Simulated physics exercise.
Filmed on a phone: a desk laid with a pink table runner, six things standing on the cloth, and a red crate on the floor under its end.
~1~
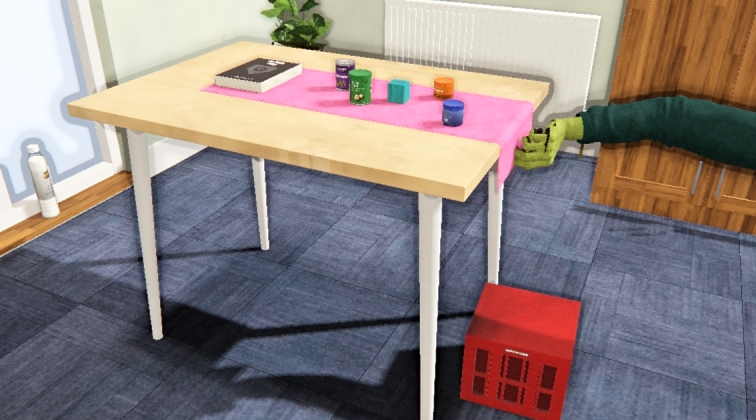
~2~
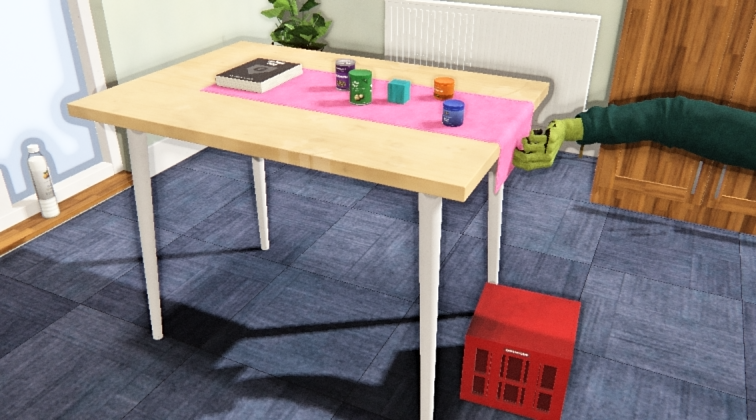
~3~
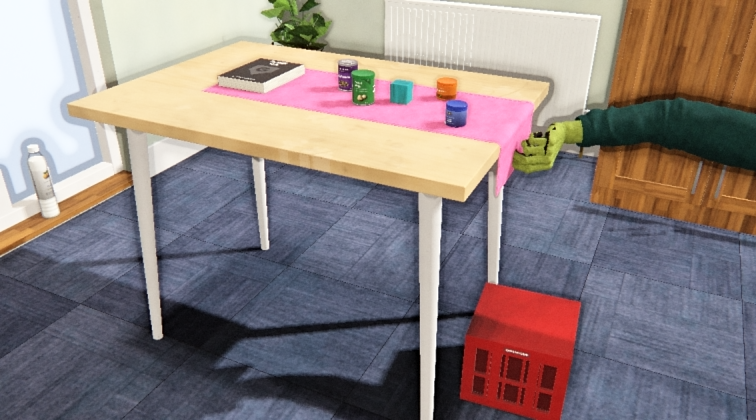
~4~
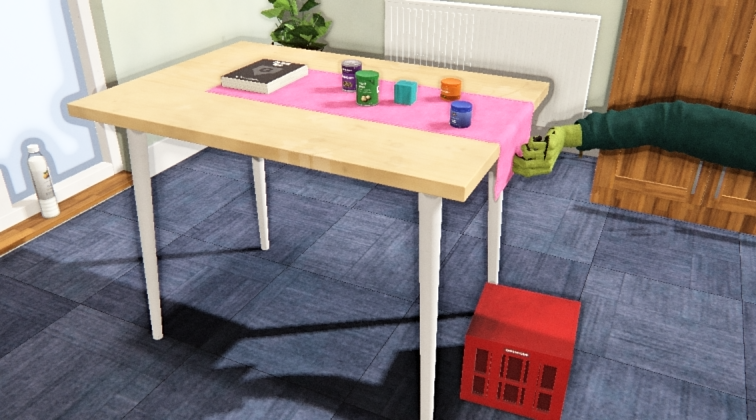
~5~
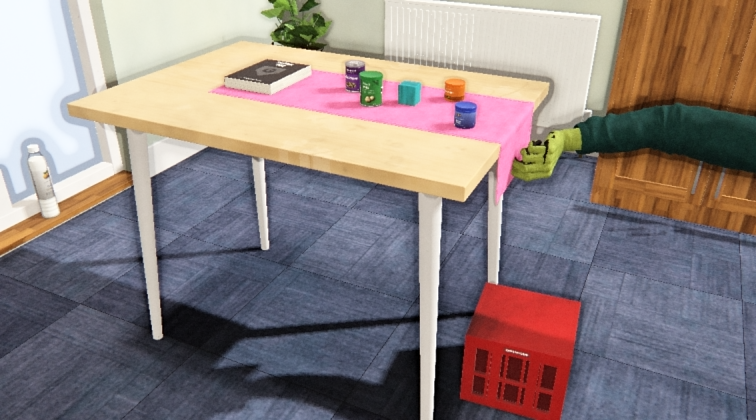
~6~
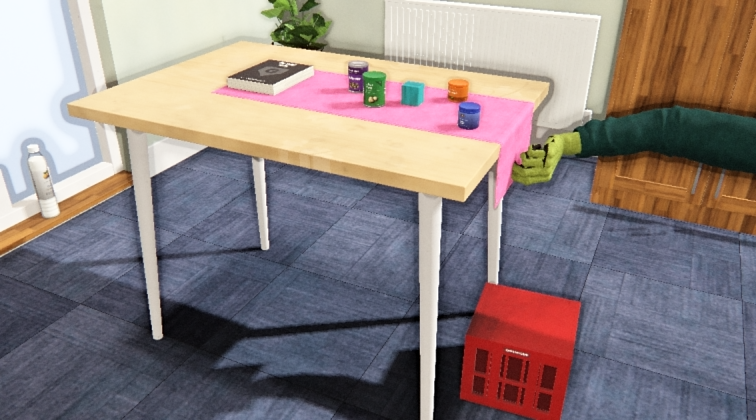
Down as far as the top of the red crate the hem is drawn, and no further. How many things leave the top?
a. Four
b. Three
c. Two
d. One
(a) Four.
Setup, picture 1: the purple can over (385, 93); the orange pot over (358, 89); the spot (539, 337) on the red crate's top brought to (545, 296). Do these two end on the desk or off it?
The purple can ends up still on top and the orange pot ends up still on top.
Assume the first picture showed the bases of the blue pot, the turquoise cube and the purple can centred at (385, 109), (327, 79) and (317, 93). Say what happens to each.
In the end the blue pot is no longer on top, the turquoise cube is still on top, and the purple can is still on top.
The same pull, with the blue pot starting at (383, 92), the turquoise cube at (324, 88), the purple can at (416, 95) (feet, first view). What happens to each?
For the blue pot it's falling, for the turquoise cube it's staying, for the purple can it's falling.
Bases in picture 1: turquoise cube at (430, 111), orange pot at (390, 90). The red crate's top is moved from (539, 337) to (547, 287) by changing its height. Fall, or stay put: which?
In the end the turquoise cube is no longer on top and the orange pot is still on top.
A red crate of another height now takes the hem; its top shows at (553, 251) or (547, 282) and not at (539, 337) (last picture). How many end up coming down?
Respectively 1 and 2.
Soon after, hem near (509, 214); all still up.
Then, hem near (505, 271); blue pot and orange pot gone.
At rest, hem on the crate; blue pot, orange pot, turquoise cube and green can gone. The desk loses four.
